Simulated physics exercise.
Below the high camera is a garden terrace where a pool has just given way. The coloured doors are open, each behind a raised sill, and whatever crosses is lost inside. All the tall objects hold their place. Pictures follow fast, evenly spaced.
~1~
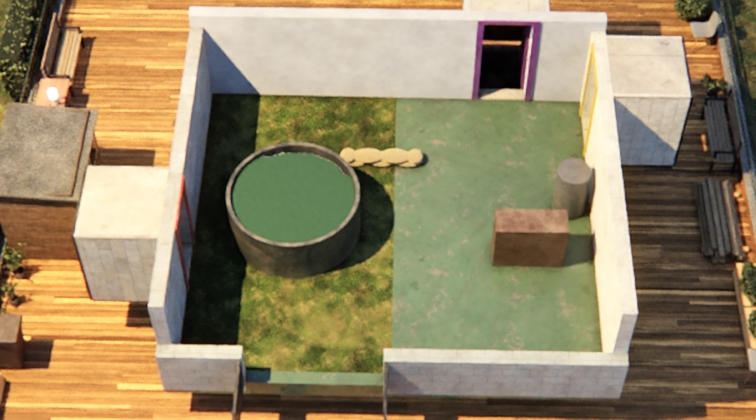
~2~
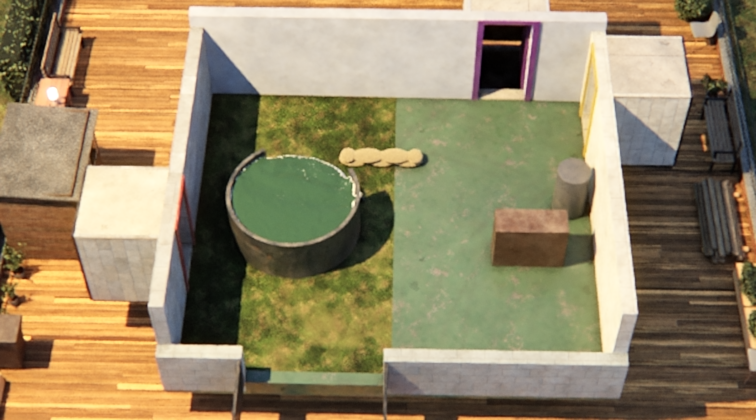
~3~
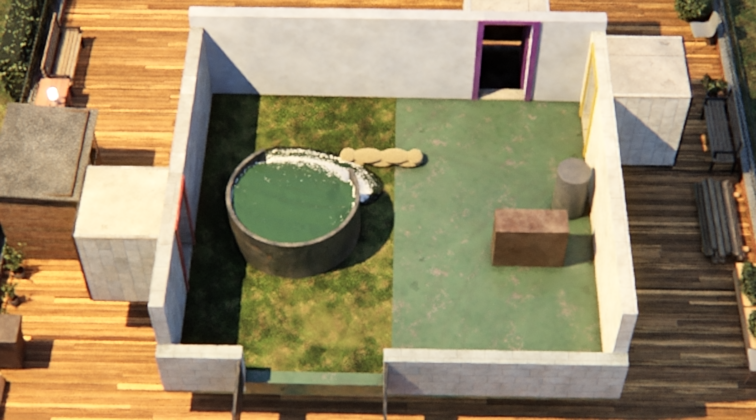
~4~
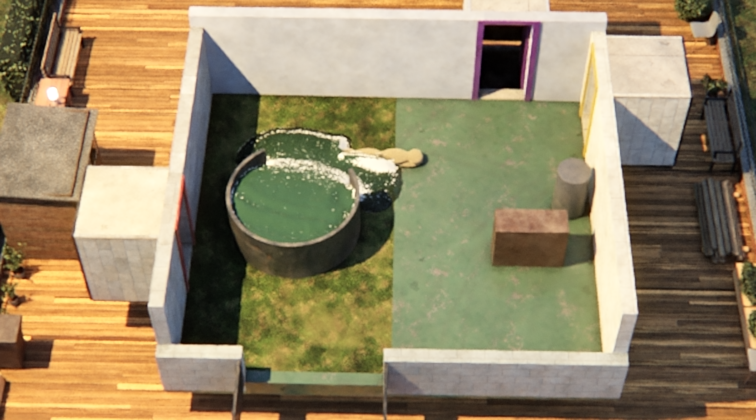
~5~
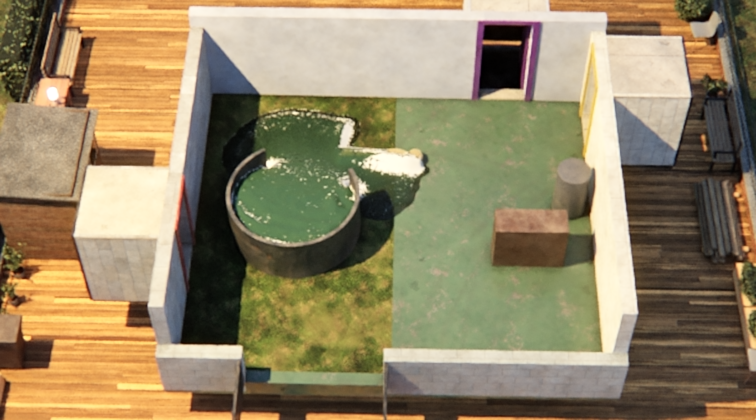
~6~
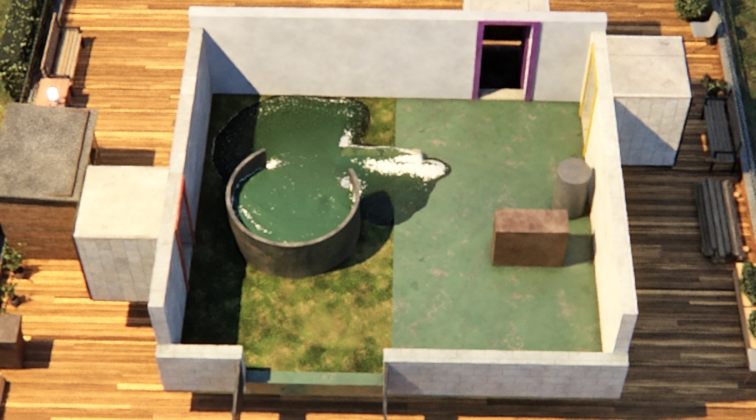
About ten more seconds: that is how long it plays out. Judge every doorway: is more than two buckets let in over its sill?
The yellow door will break the limit, the red door will respect the limit, the purple door will break the limit.
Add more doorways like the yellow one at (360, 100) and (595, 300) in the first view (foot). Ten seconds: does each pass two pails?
In order: Overshoots; falls short.
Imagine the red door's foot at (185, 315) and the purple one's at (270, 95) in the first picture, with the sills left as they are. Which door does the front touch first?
I'd go with the purple door.
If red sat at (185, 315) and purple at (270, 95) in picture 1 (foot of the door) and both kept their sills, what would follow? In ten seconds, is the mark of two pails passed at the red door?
My guess is that the red door does not reach it by then.
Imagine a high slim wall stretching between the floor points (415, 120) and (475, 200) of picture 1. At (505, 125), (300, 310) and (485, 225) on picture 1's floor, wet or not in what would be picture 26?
The first spot is swamped, the second untouched, the third swamped.
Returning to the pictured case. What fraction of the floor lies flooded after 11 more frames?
Roughly 50 %.
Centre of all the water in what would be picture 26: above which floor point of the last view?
I would point to (360, 171).
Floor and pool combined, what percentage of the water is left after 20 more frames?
Around 98 percent.
A moment on, water covers 35 % of the floor; the yellow door not reached, the red door not reached, the purple door not reached.
Next, water covers 50 % of the floor; the yellow door wet at the sill, nothing in, the red door not reached, the purple door wet at the sill, nothing in.
Then, water covers 65 % of the floor; the yellow door over two buckets in, the red door wet at the sill, nothing in, the purple door under two buckets in.
Later, water covers 85 % of the floor; the yellow door far over two buckets in, the red door wet at the sill, nothing in, the purple door under two buckets in.
In the end, water covers 100 % of the floor; the yellow door far over two buckets in, the red door wet at the sill, nothing in, the purple door over two buckets in.
